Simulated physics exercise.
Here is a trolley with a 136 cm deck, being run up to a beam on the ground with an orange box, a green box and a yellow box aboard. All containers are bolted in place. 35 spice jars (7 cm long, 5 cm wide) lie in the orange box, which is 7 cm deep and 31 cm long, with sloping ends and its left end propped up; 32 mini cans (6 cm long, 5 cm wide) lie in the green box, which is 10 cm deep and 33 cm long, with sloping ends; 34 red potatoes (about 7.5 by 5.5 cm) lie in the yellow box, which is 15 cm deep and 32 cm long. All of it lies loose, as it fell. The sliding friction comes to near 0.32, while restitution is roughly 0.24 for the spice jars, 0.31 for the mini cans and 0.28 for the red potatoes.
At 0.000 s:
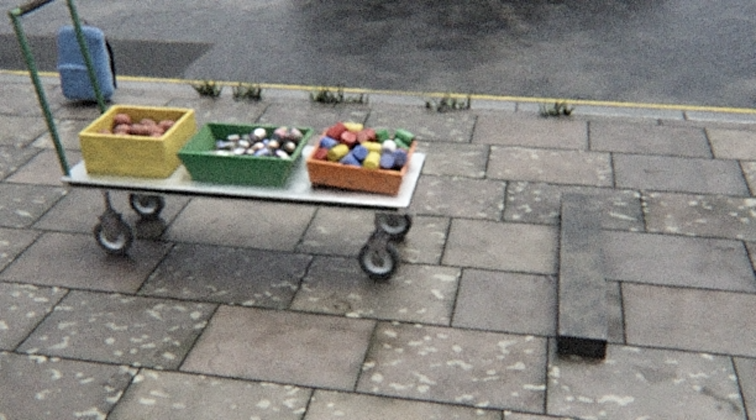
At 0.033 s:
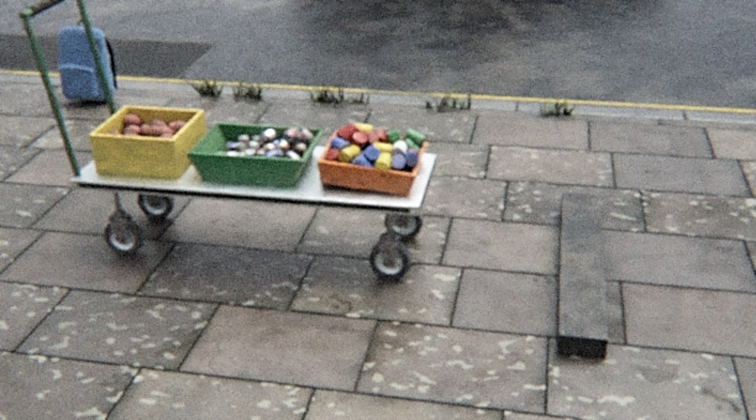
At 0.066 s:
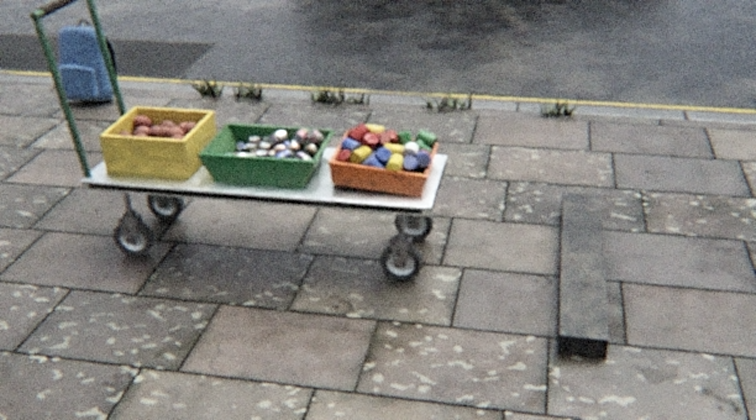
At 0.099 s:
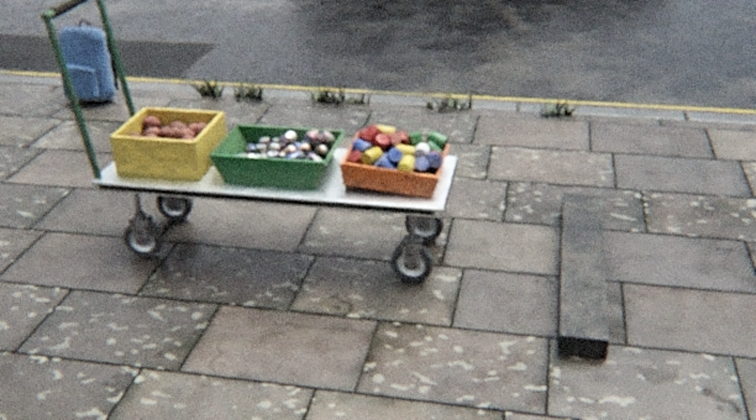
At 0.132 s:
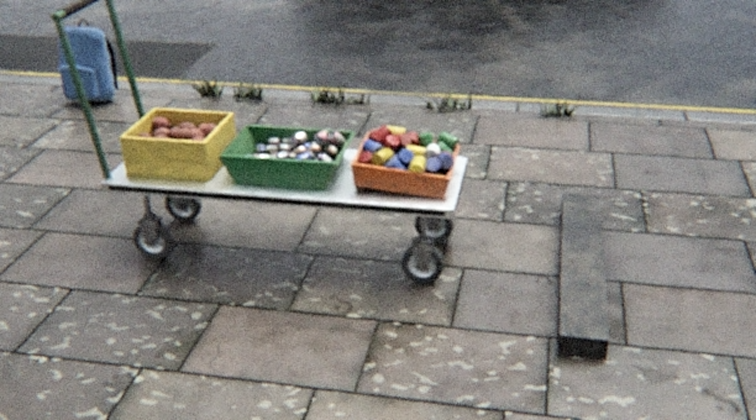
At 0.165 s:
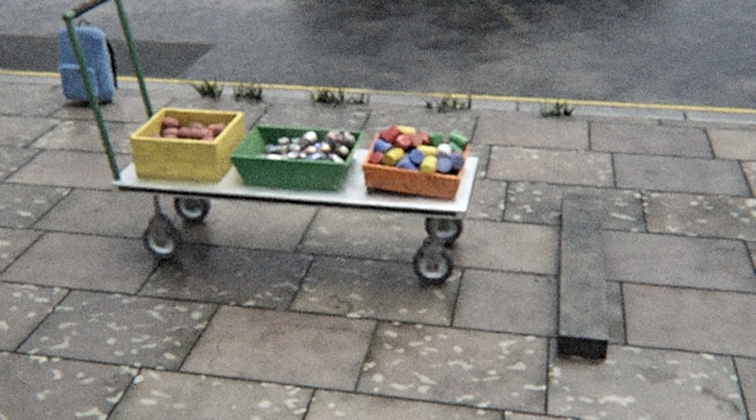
In the video, a trolley carrying a yellow box of reddish round items, a green box of small metallic items and an orange box of multicoloured pieces rolls slowly rightward across paving, drawing nearer to a dark beam on the ground.
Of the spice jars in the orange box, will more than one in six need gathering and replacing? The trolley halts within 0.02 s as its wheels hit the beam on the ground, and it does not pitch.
Spilled: Lower than a sixth.
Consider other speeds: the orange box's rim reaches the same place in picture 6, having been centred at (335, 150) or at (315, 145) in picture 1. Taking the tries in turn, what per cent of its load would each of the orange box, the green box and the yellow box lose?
Losses in order of the tries would be orange box 30 and 40 %, green box 20 and 30 %, yellow box 0 and 0 %.
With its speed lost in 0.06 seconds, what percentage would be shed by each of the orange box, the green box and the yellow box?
With that change, orange box 10 per cent, green box 0 per cent, yellow box 0 per cent.
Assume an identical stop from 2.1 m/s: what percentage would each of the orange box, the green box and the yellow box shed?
Orange box 30 %, green box 20 %, yellow box 0 %.
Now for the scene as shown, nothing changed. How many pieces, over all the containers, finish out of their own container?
Some 4 altogether.
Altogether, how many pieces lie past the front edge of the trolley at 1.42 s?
Close to 3.
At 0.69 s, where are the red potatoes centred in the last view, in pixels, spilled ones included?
Centred roughly at (289, 153).
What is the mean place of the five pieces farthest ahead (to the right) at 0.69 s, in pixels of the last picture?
I'd say near (581, 164).
After 0.47 s, contact.
After 0.57 s, the orange box is down by 1 of 35, the green box has all 32 and the yellow box has all 34.
After 0.69 s, the orange box is down by 2 of 35, the green box is down by 1 of 32 and the yellow box has all 34.
After 0.92 s, the orange box is down by 3 of 35, the green box is down by 1 of 32 and the yellow box has all 34.
Final count (at 1.42 s), the orange box is down by 3 of 35, the green box is down by 1 of 32 and the yellow box has all 34. Asked share, 3 of 35, 9 per cent.
